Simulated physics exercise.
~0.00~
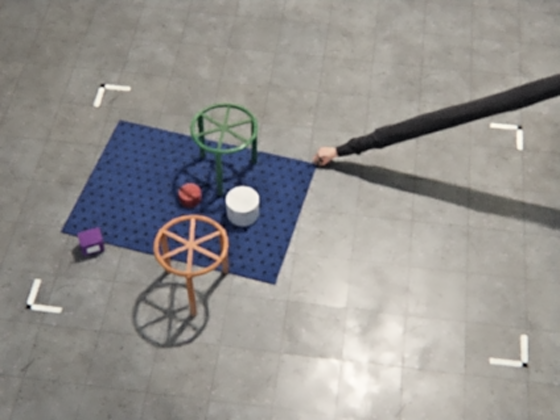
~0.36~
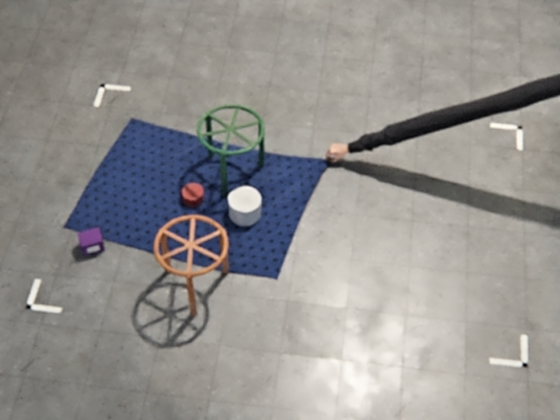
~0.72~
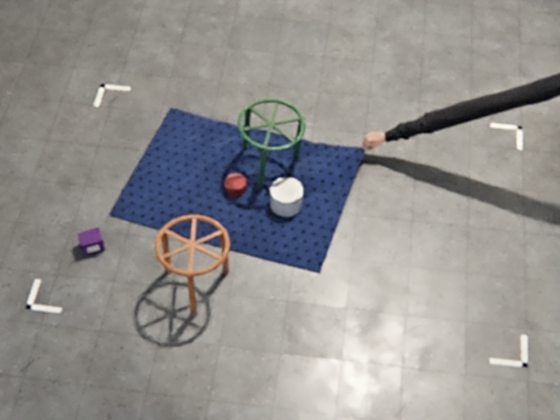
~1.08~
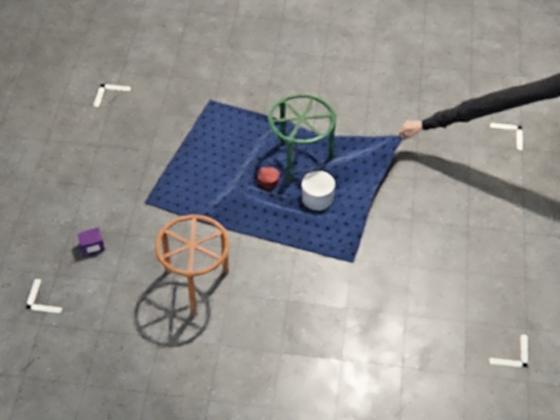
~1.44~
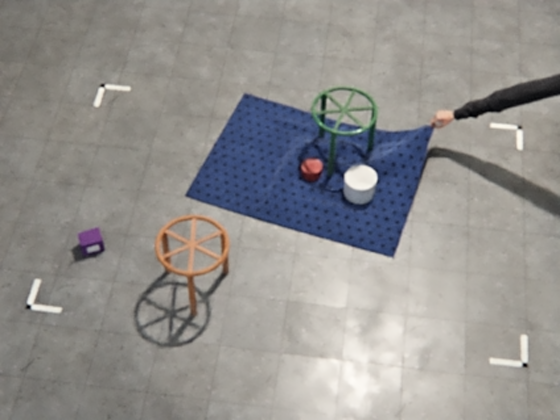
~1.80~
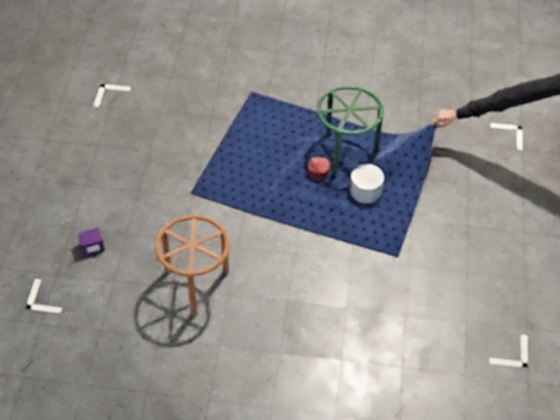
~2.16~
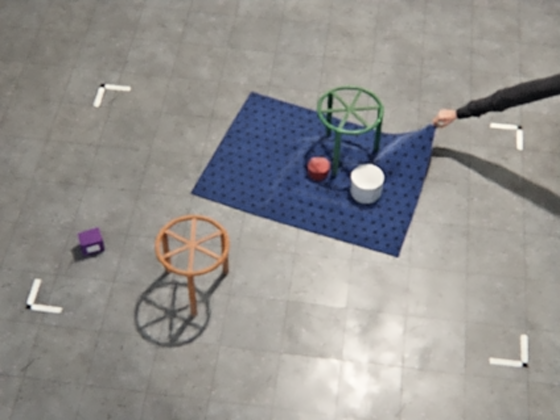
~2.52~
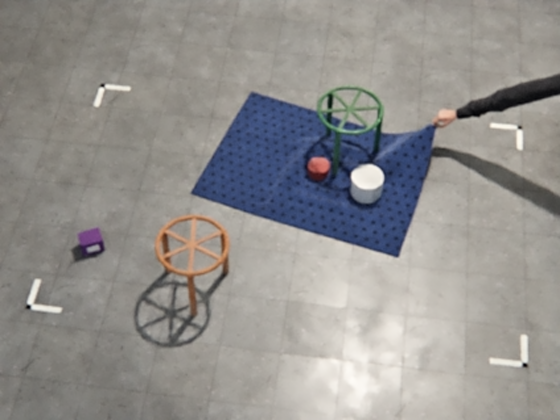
On a gray floor, a hand drags a blue sheet carrying three objects right, then stops.
